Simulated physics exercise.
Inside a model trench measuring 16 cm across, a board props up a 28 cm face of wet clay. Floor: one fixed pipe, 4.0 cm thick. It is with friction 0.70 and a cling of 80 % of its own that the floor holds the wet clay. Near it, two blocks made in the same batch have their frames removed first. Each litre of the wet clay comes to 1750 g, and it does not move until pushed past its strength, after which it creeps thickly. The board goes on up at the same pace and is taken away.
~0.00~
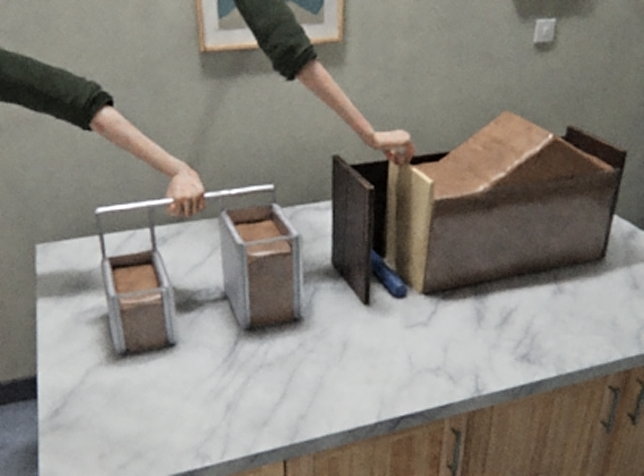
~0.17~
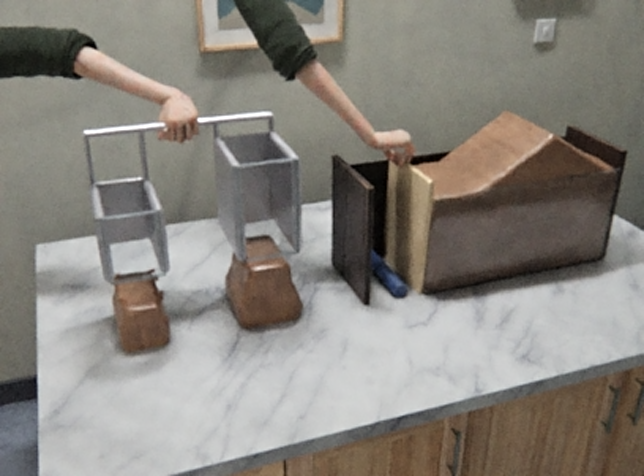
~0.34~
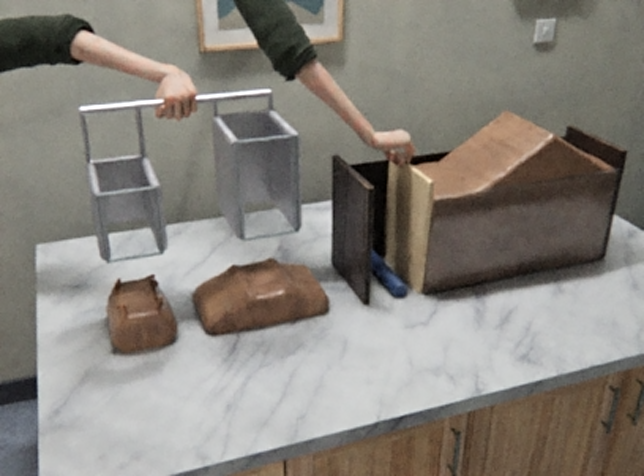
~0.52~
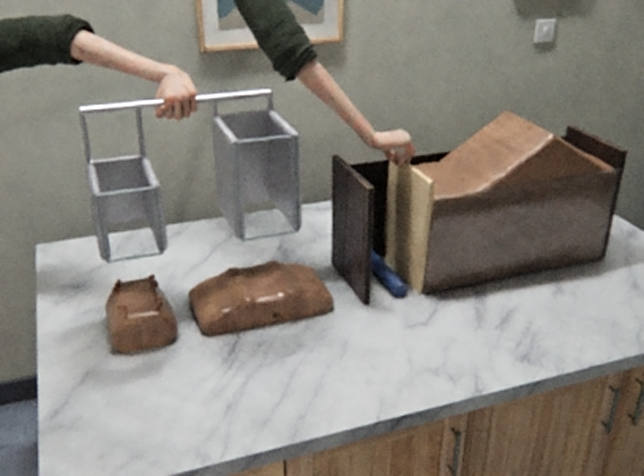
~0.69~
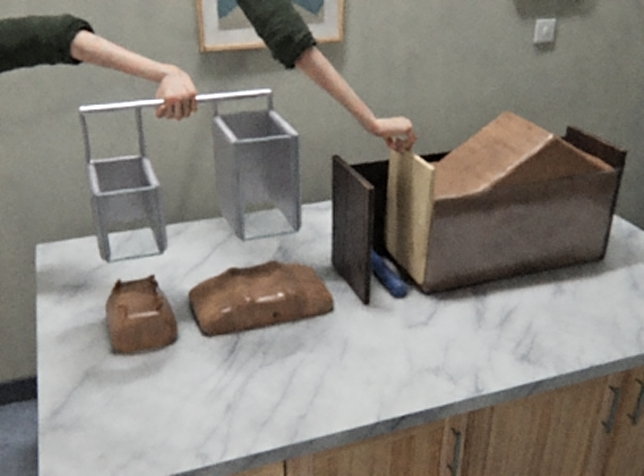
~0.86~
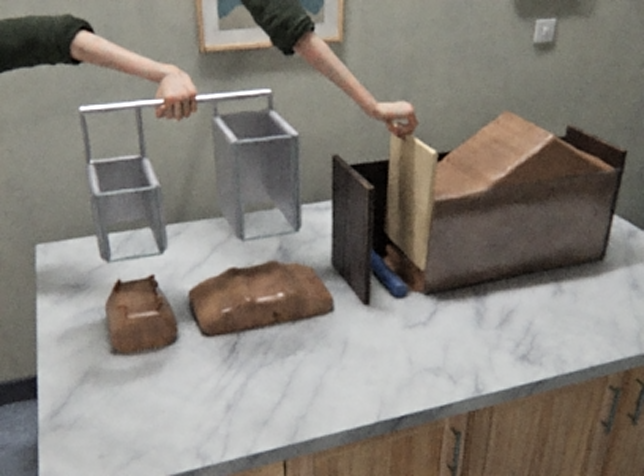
Two metal moulds lift off brown clay blocks, which slump, then a hand raises a board.
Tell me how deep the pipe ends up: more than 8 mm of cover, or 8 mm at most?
More than 8 mm.
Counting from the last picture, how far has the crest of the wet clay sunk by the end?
Measured change: Some 8.5 cm.
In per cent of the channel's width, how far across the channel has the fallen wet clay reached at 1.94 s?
95 percent.
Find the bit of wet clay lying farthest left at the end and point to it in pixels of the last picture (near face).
Roughly at (373, 268).
By 1.18 s, the fallen stuff reaches 36 % of the way across and 1.4 cm lies on the pipe.
By 1.56 s, the fallen stuff reaches 97 % of the way across and 10 cm lies on the pipe.
By 1.94 s, the fallen stuff reaches 97 % of the way across and 15 cm lies on the pipe.
By 2.32 s, the fallen stuff reaches 97 % of the way across and 15 cm lies on the pipe.
By 2.36 s, at the end, the fallen stuff reaches 97 % of the way across and 15 cm lies on the pipe.
